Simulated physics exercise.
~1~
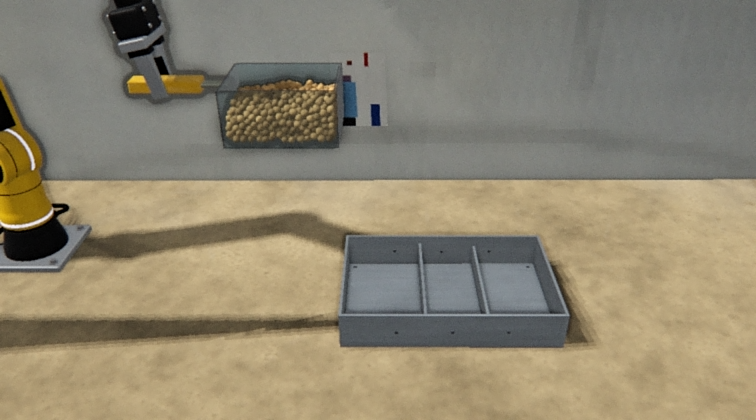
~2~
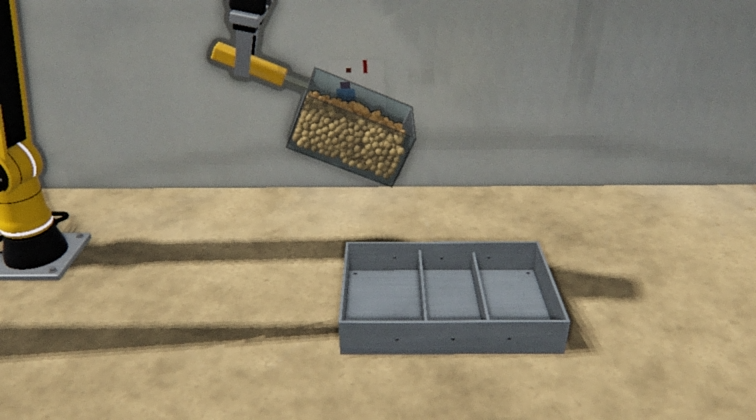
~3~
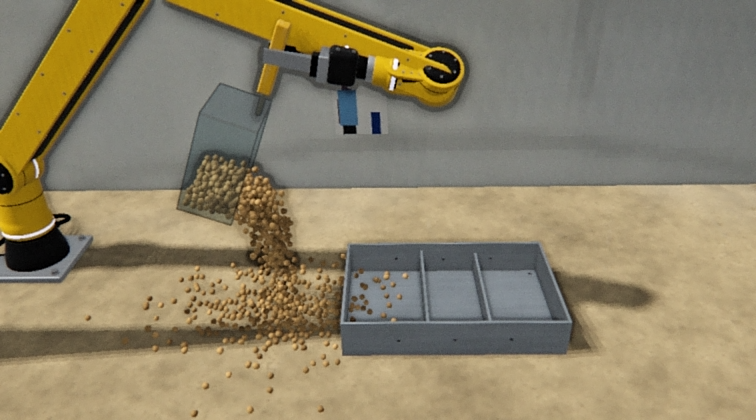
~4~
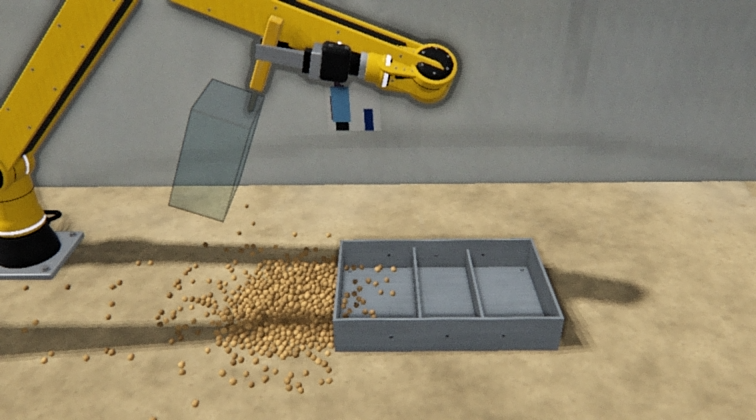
A yellow robot arm tips a clear box, spilling most chickpeas beside the gray divided crate.
